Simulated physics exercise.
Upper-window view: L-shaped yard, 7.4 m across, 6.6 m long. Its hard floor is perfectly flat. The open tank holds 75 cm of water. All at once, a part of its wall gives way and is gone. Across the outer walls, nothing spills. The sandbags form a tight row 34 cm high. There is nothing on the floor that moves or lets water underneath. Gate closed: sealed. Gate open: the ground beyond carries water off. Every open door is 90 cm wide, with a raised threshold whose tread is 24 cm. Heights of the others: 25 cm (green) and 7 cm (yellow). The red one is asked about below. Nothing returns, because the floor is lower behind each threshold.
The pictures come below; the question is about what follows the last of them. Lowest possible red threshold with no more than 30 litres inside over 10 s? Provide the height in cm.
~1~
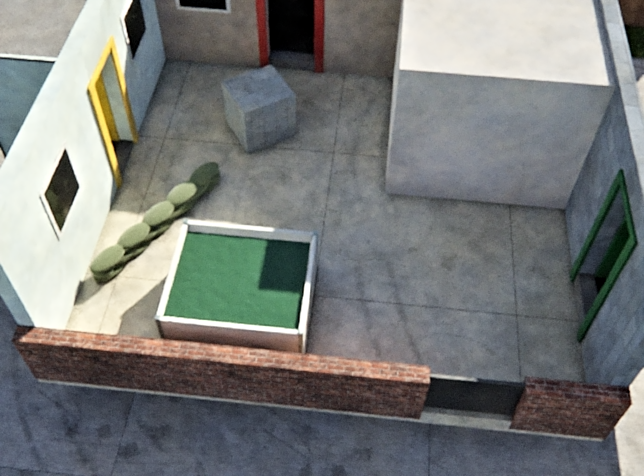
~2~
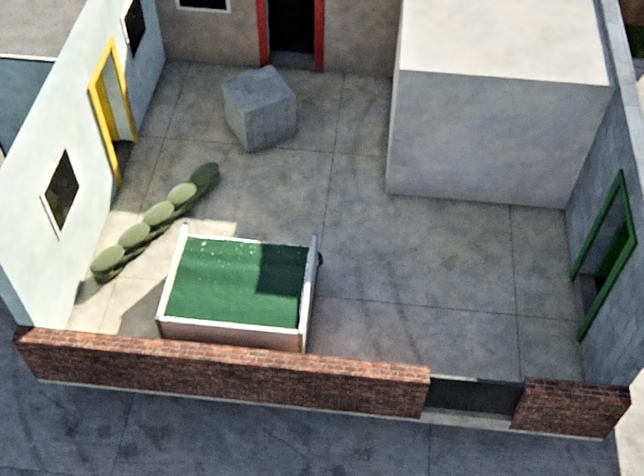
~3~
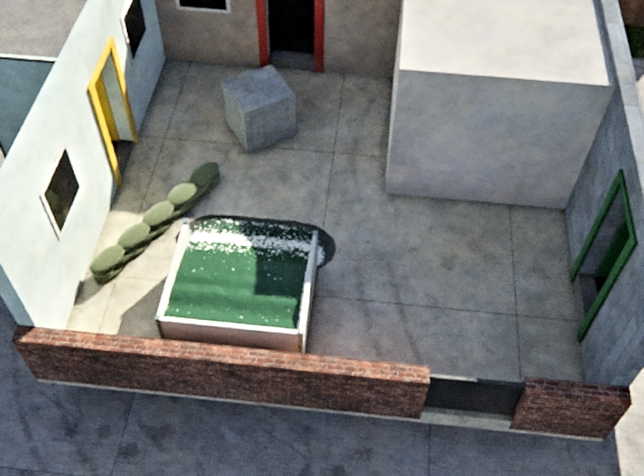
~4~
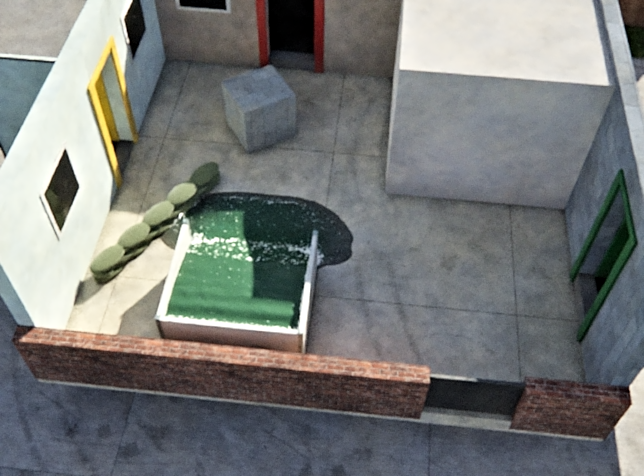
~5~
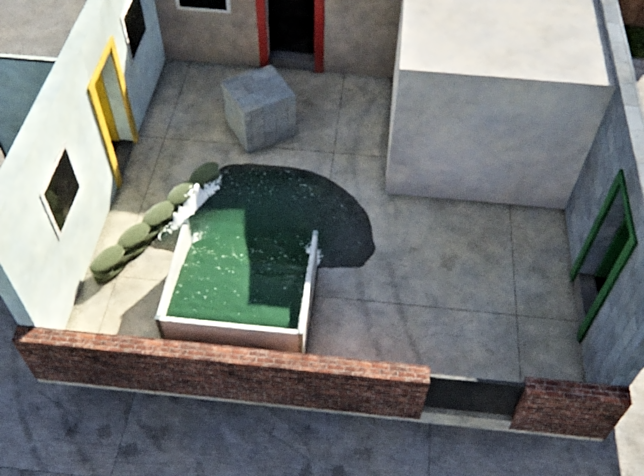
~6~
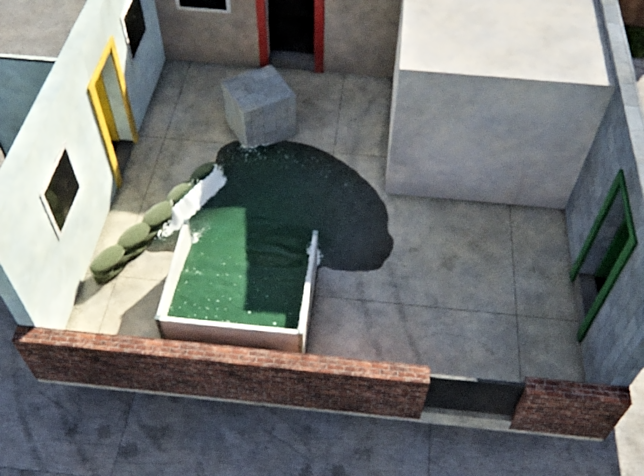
I would say 7.5 cm.
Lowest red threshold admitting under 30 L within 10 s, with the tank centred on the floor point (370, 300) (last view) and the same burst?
18 cm, give or take.
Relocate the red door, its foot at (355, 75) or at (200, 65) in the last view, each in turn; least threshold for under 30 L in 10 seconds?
31 and 16 cm.
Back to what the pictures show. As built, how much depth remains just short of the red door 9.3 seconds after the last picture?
6.5 cm.
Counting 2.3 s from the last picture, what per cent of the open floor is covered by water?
Roughly 55 percent of the floor is wet.
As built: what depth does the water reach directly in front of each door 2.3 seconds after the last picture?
Red door 15 cm, green door 0 cm, yellow door 6 cm.
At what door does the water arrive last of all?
I'd go with the green door.
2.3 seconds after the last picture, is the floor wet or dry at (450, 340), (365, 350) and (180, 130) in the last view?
Taking them in turn, I'd call them spared by the flood, spared by the flood and touched by the flood.
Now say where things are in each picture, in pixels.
The open tank at (240, 277) is whole and still, 75 cm deep; the red door at (291, 26) is dry, in the first picture.
The gap is on the far side, the front 0.3 m out at a hidden place; the back of the open tank holds 75 cm, in the second picture.
The front is at (242, 220), 0.8 m from the gap on the far side; 1.6 m2 of floor is wet, 72 cm left at the back, in the third picture.
The gap is on the far side, the front 1.3 m out at (225, 196); the back of the open tank holds 65 cm, in the fourth picture.
The gap is on the far side, the front 2.0 m out at (243, 168); the back of the open tank holds 64 cm, in the fifth picture.
The gap is on the far side, the front 2.6 m out at (273, 145); the back of the open tank holds 59 cm; 2.1 m in a straight line remain to the red door at (291, 26), in the sixth picture.
Then, 0.7 s after the last picture water covers 30 % of the floor, deepest (46 cm) near (257, 151); it has not reached the red door.
Then, 2.3 s after the last picture water covers 55 % of the floor, deepest (37 cm) near (369, 79); 15 cm at the red door, 0 litres in over its 22 cm threshold.
Then, 9.3 s after the last picture water covers 95 % of the floor, deepest (14 cm) near (125, 170); 7 cm at the red door, 0 litres in over its 22 cm threshold.
At the red door as built, the water peaked near 15 cm, 2.1 s after the last picture.
With a threshold of 6.5 cm, 44 litres would have come in within the 10 s; with 9 cm, 15 litres. So under 30 litres takes about 7.5 cm.
